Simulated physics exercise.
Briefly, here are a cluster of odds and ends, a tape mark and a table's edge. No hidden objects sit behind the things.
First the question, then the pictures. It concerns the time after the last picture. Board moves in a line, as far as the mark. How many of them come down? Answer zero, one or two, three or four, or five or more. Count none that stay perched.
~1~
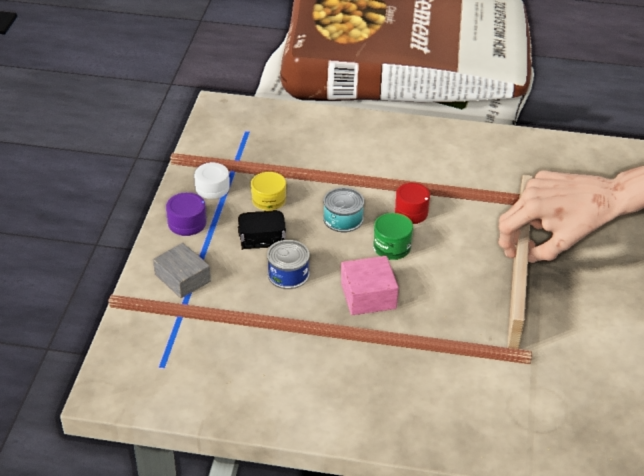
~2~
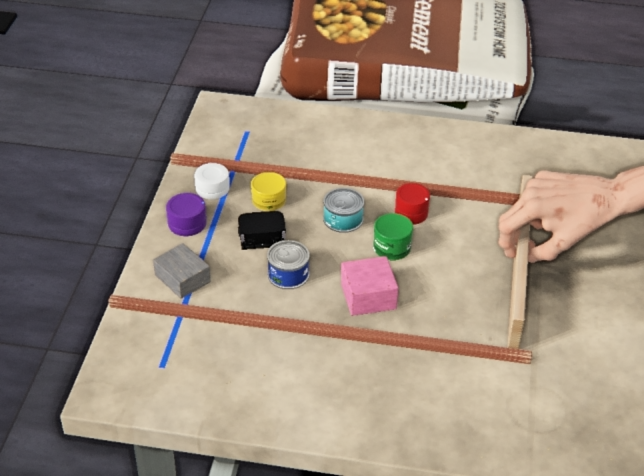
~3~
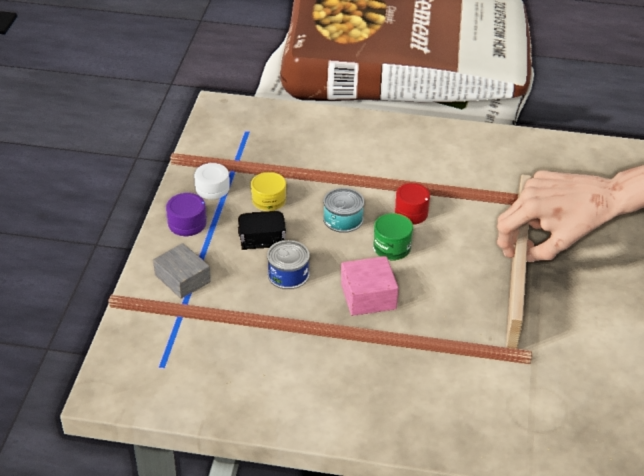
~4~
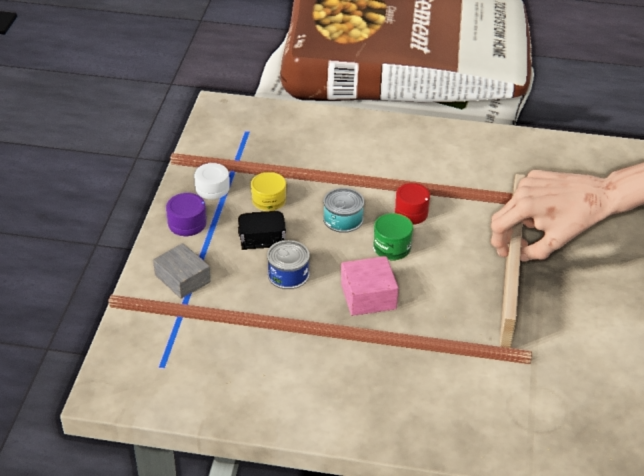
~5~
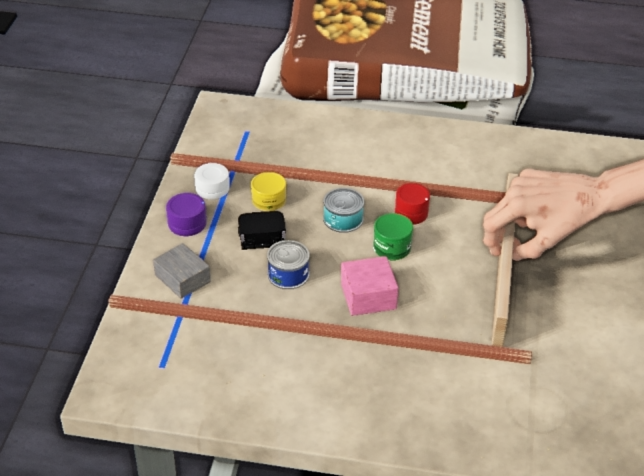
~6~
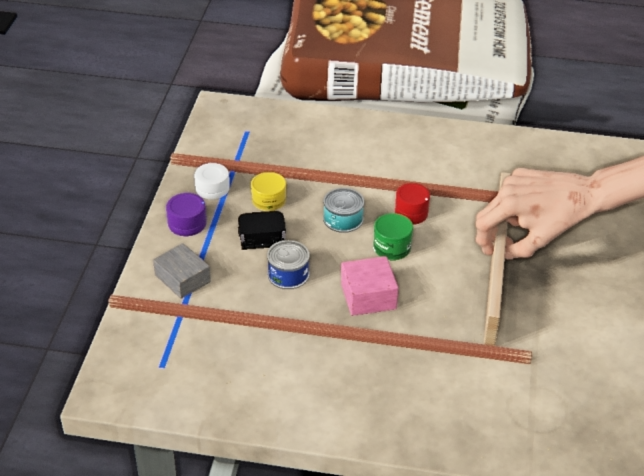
One or two.
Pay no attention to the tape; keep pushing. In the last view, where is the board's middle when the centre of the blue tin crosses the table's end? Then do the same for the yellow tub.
(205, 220) and (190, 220), more or less.
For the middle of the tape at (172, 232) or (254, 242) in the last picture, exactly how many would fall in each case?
In that order 5 and 0.
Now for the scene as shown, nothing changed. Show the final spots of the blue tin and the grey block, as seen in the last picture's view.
First object: (135, 246); second object: (141, 282).
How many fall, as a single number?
Count of fallen: 2.
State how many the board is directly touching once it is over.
My count gives 4.
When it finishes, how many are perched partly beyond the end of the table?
2 overhanging.
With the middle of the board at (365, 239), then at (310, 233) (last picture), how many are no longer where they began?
Moved so far: 4, then 7.
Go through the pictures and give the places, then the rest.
Purple lid (187, 214); white lid (212, 181); grey block (182, 270); board (521, 259); tape (209, 236), in the first picture.
White lid (212, 181); board (521, 259), in the second picture.
Grey block (182, 271); blue tin (288, 265), in the third picture.
Purple lid (187, 214); red lid (412, 204), in the fourth picture.
White lid (212, 181); pink block (369, 286), in the fifth picture.
Purple lid (187, 214); white lid (212, 181); grey block (182, 271); board (498, 256); tape (209, 236), in the sixth picture.
Soon after, none off yet; purple lid at rest near (187, 214); white lid at rest near (212, 181); grey block at rest near (182, 271).
In the end, the number that fall off is one or two; gone, white lid and purple lid.
